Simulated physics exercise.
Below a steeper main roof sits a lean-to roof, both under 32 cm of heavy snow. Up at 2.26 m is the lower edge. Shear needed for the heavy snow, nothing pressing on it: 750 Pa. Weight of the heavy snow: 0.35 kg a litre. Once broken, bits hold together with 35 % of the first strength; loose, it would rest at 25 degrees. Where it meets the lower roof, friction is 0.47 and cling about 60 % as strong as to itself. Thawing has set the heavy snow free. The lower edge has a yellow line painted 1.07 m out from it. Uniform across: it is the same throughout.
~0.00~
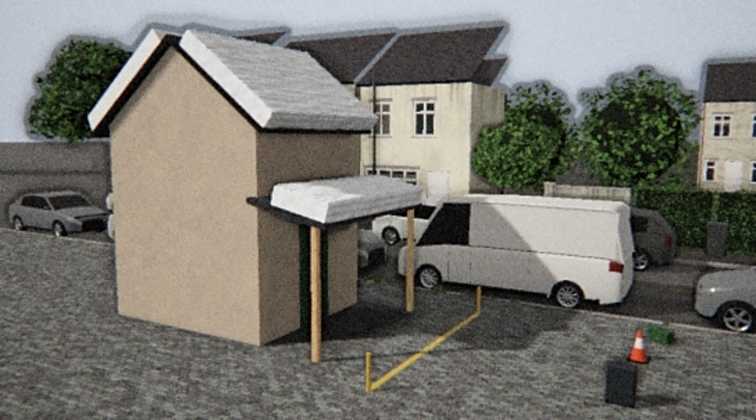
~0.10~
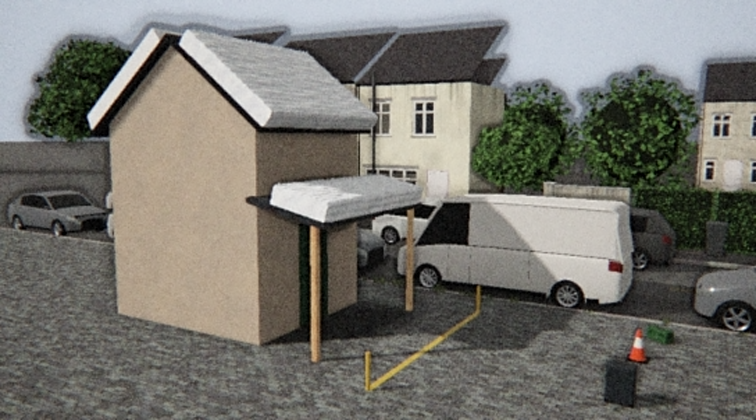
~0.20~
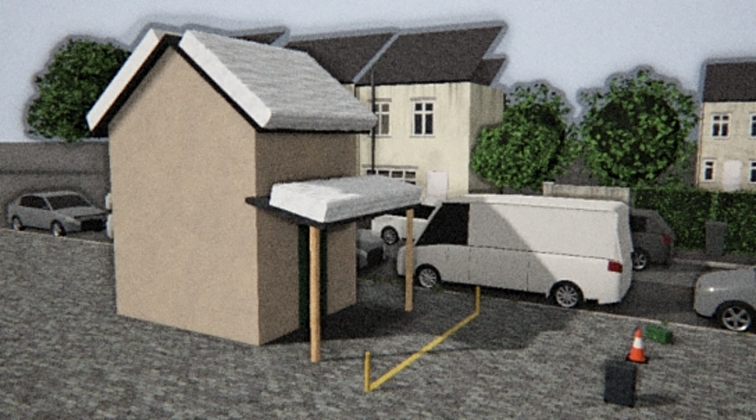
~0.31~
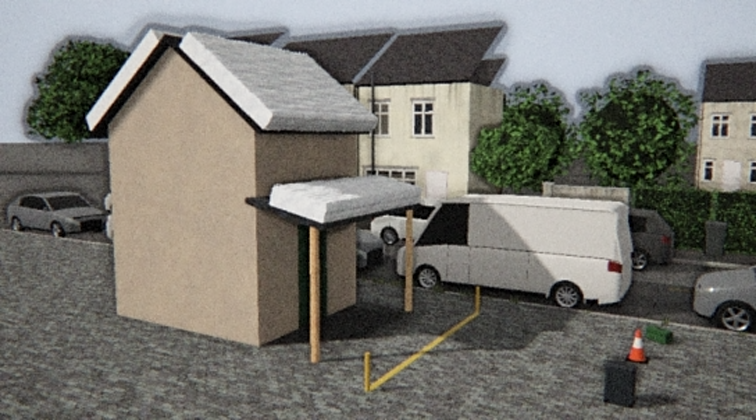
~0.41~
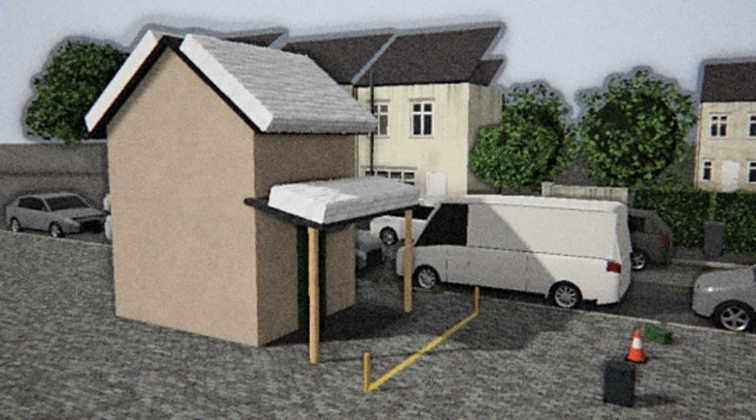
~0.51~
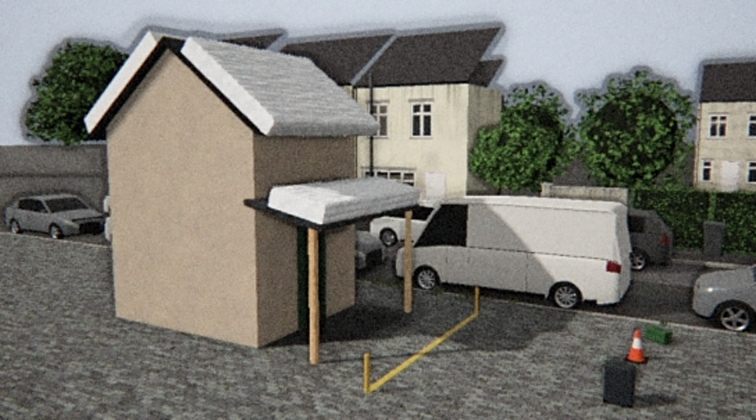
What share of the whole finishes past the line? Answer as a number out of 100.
I would say 35 per cent of the whole.
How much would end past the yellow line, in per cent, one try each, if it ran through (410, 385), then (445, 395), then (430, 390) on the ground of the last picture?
In order, some 25, 9 and 14 percent would end past it.
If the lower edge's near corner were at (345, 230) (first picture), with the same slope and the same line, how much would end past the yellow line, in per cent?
I'd put it at around 25 percent.
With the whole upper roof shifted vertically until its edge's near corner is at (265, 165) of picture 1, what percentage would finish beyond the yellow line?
6 %, roughly.
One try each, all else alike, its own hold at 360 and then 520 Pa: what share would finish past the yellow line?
Roughly 45 % followed by roughly 40 %.
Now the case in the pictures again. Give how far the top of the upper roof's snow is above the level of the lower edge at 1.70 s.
2.0 m, more or less.
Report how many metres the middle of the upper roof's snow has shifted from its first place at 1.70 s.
It sits some 1.8 m from where it began.
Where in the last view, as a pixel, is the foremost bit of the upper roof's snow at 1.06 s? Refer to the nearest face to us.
Near (303, 190).
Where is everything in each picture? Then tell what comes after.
The first frame shows front end of the heavy snow at (265, 121).
The second frame shows front end of the heavy snow at (264, 120), its middle shifted 6 mm.
The third frame shows front end of the heavy snow at (264, 121), its middle shifted 2.3 cm.
The fourth frame shows front end of the heavy snow at (265, 123), its middle shifted 5.1 cm, 2 % of it past the upper edge, in one piece.
The fifth frame shows front end of the heavy snow at (266, 128), its middle shifted 9.3 cm, 4 % of it past the upper edge, in one piece.
The sixth frame shows front end of the heavy snow at (267, 118), its middle shifted 15 cm, 7 % of it past the upper edge, in one piece.
By 1.06 s, none is below the lower edge and 0 % is past the line.
By 1.70 s, none is below the lower edge and 0 % is past the line.
By 2.35 s, 23 % is below the lower edge and 0 % is past the line.
By 3.00 s, 65 % is below the lower edge and 29 % is past the line.
By 4.00 s, at the end, 65 % is below the lower edge and 35 % is past the line.
